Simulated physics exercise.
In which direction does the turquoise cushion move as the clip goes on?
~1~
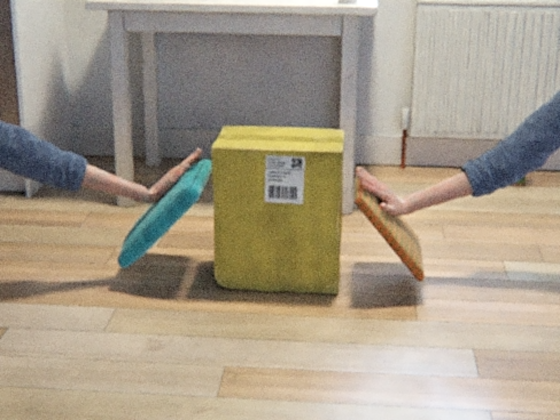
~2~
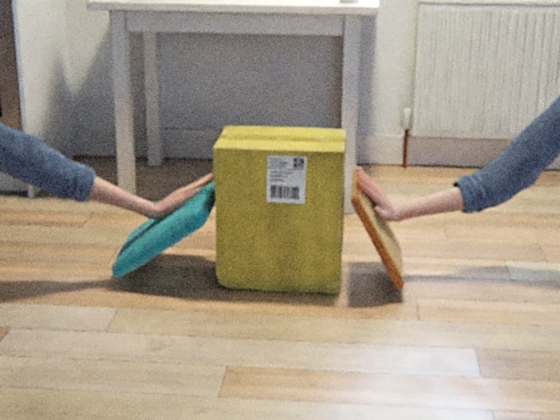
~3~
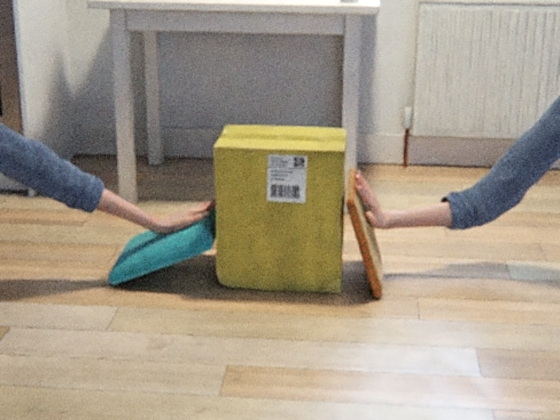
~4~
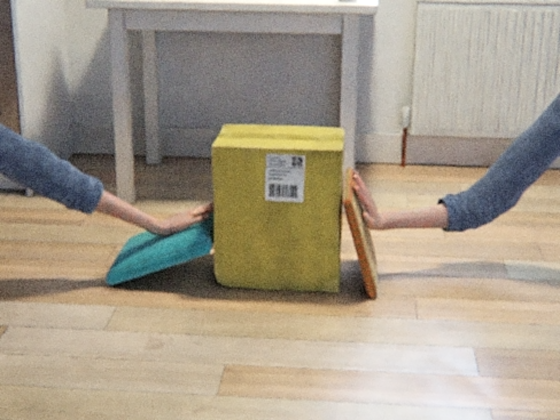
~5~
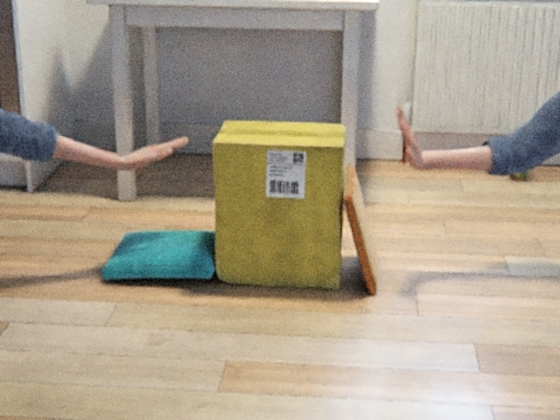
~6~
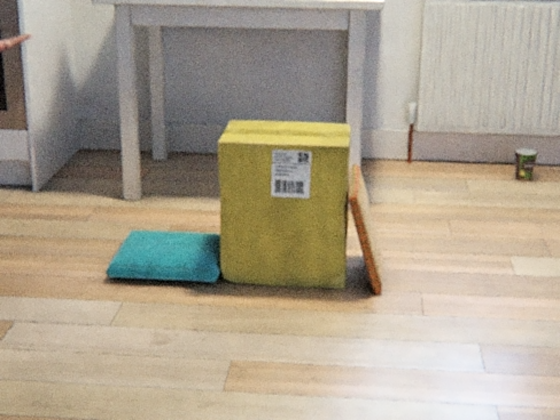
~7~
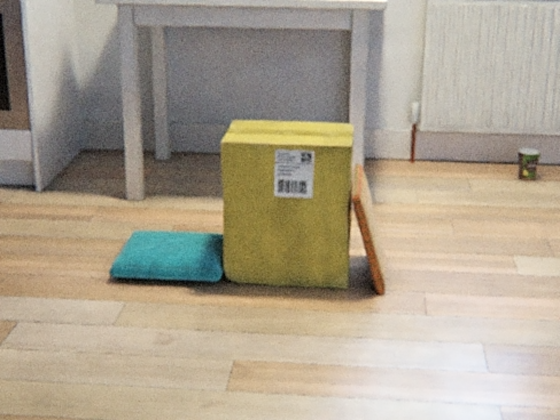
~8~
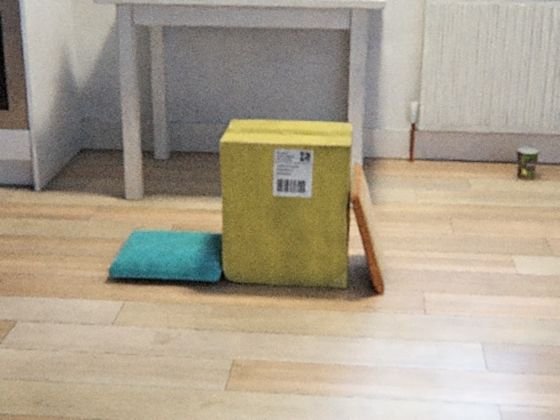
The turquoise cushion moves down, sinking from its tilted position beside the box until it lies flat on the floor.
At the start, two hands reach in from either side of a yellow box on a wooden floor, the left one holding a tilted turquoise cushion against it and the right one an orange seat pad. The left hand lowers with the cushion, which sinks closer to the floor, while the right hand brings the pad more upright against the box. Both hands then let go and draw back out of view. The turquoise cushion settles flat on the floor beside the box, and the orange pad stays leaning against the right side, with the box still standing between them.
